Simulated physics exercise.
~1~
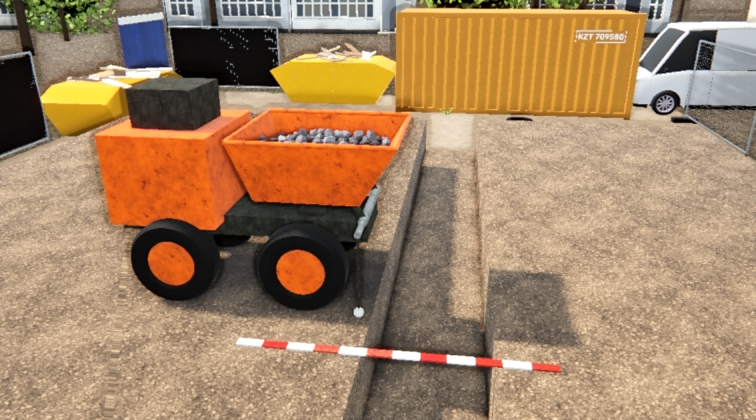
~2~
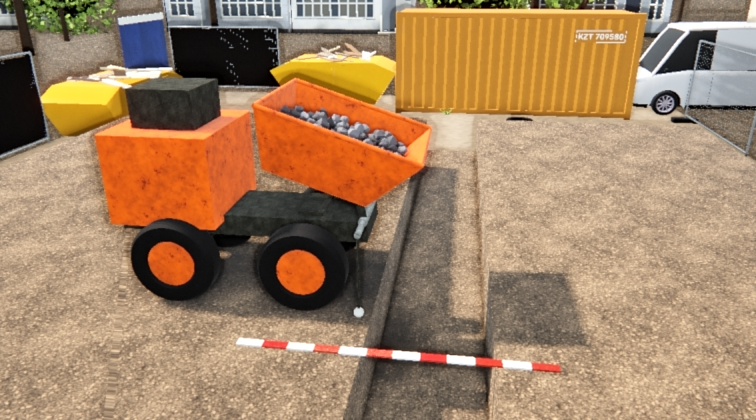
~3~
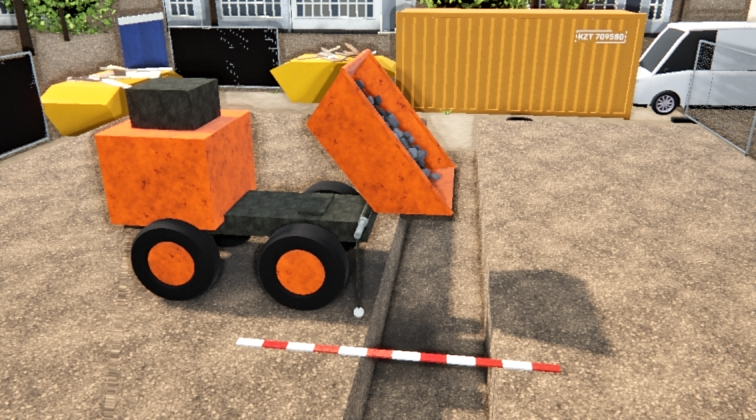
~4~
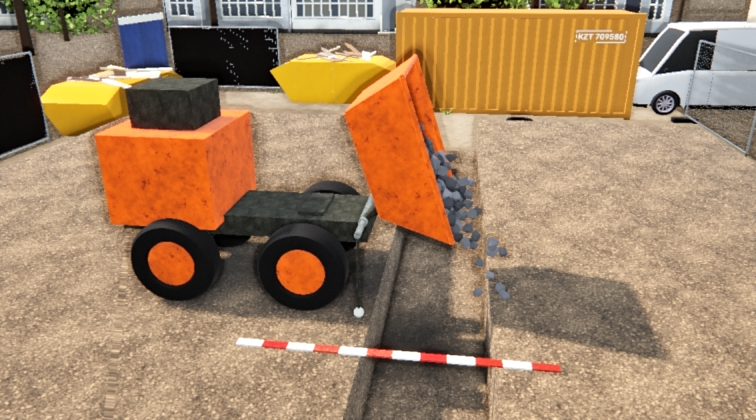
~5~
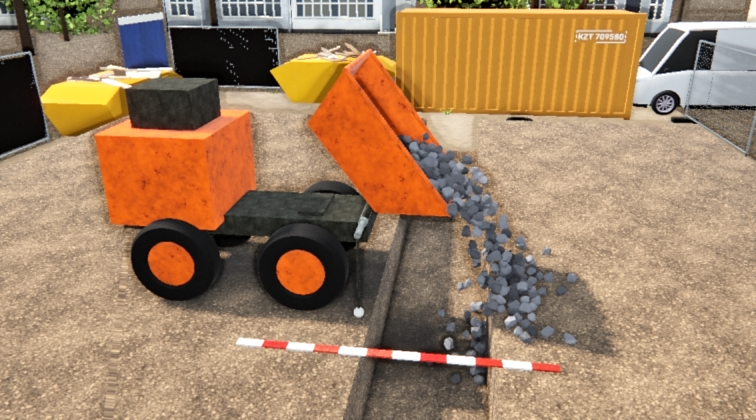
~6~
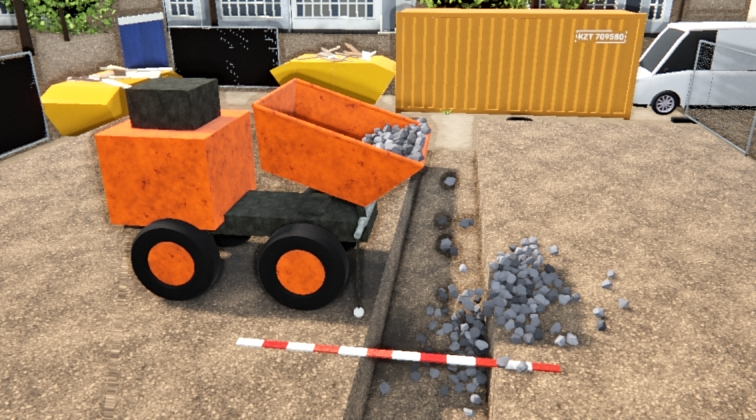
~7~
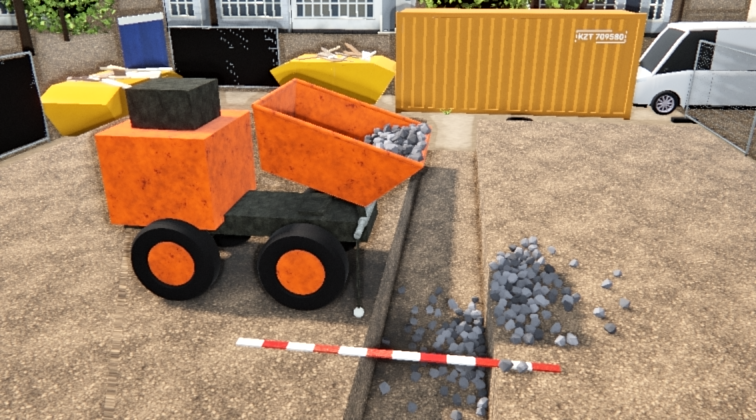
Orange dumper skip tipping grey stones into and beyond a trench, then lowering partway and stopping with some stones still inside.
